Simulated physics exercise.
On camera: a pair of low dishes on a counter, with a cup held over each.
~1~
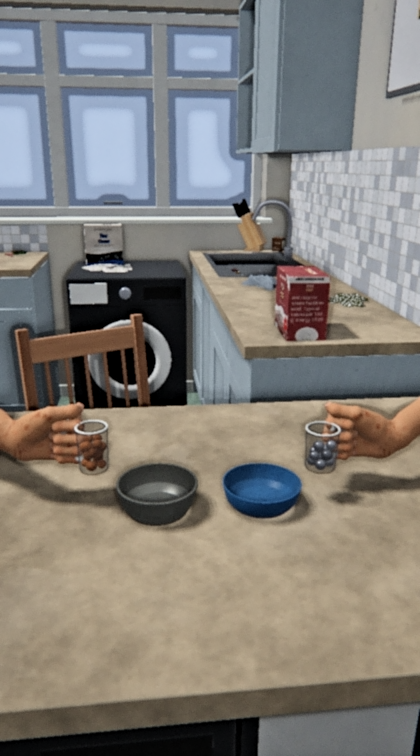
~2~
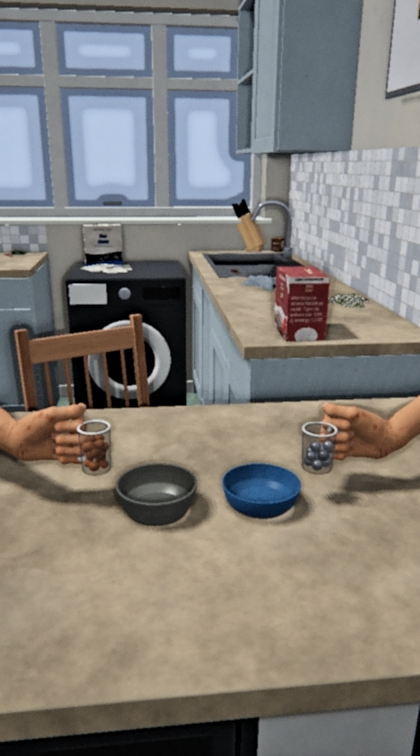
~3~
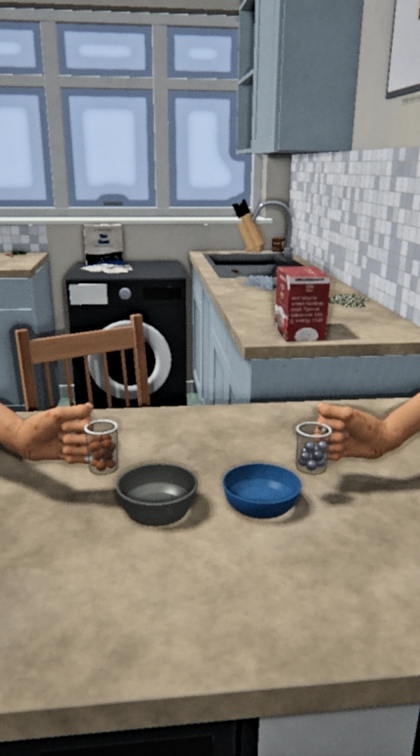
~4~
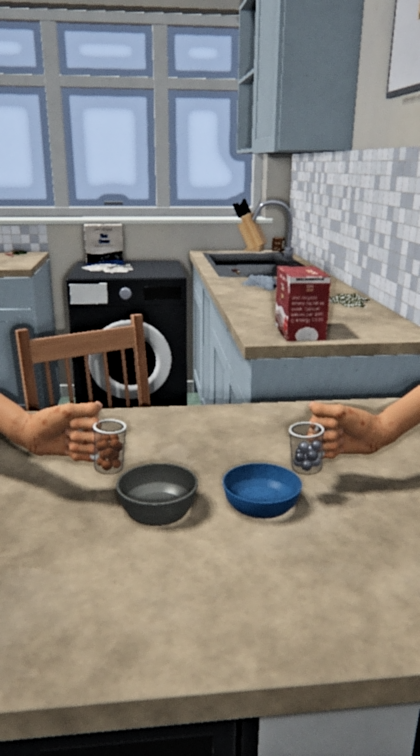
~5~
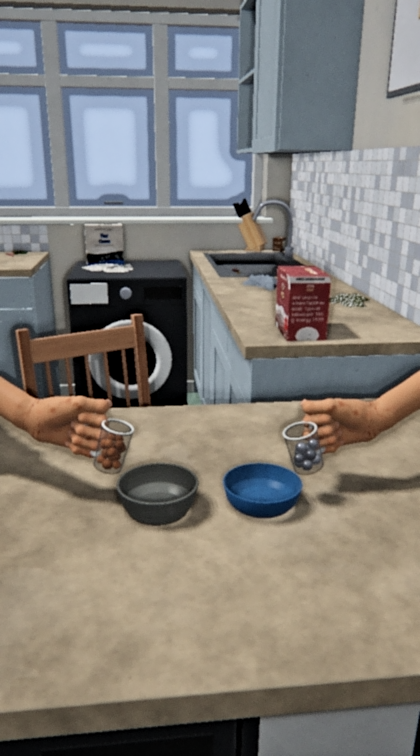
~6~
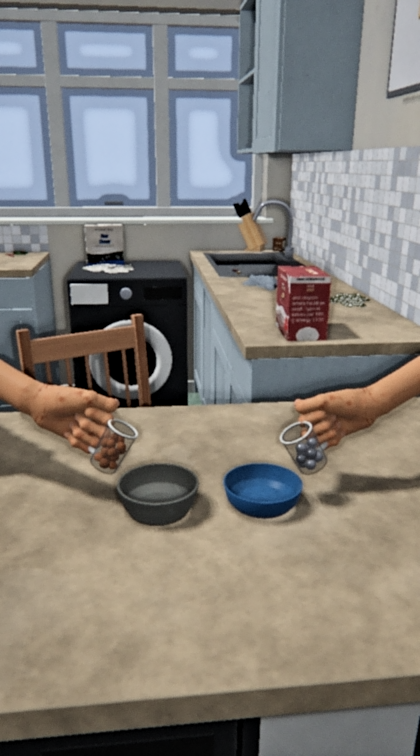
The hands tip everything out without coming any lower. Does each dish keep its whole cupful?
The left dish keeps them all; the right one keeps them all.
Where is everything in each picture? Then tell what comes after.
In the first picture, left dish at (158, 506), empty; left cup at (93, 448), holding hazelnuts, just above its dish; right dish at (270, 505), empty; right cup at (322, 448), holding steel balls, just above its dish.
In the second picture, left cup at (95, 448), upright; right cup at (318, 448), upright.
In the third picture, left cup at (102, 448), upright; right cup at (313, 449), upright.
In the fourth picture, left cup at (109, 447), tipped 4°; right cup at (307, 449), tipped 4°.
In the fifth picture, left cup at (113, 447), tipped 16°; right cup at (304, 449), tipped 16°.
In the sixth picture, left dish at (159, 506); left cup at (113, 447), tipped 29°; right dish at (271, 506); right cup at (305, 449), tipped 29°.
Then, 0.25 s past the last view, left, all still in the cup; right, all still in the cup.
Then, 0.57 s past the last view, left, all still in the cup; right, all still in the cup.
Then, 0.91 s past the last view, left, nearly all still in the cup, a small part in the dish; right, about two thirds still in the cup, about a third in the dish, a small part in the air.
Finally, left, all in the dish, none outside the dish; right, all in the dish, none outside the dish.
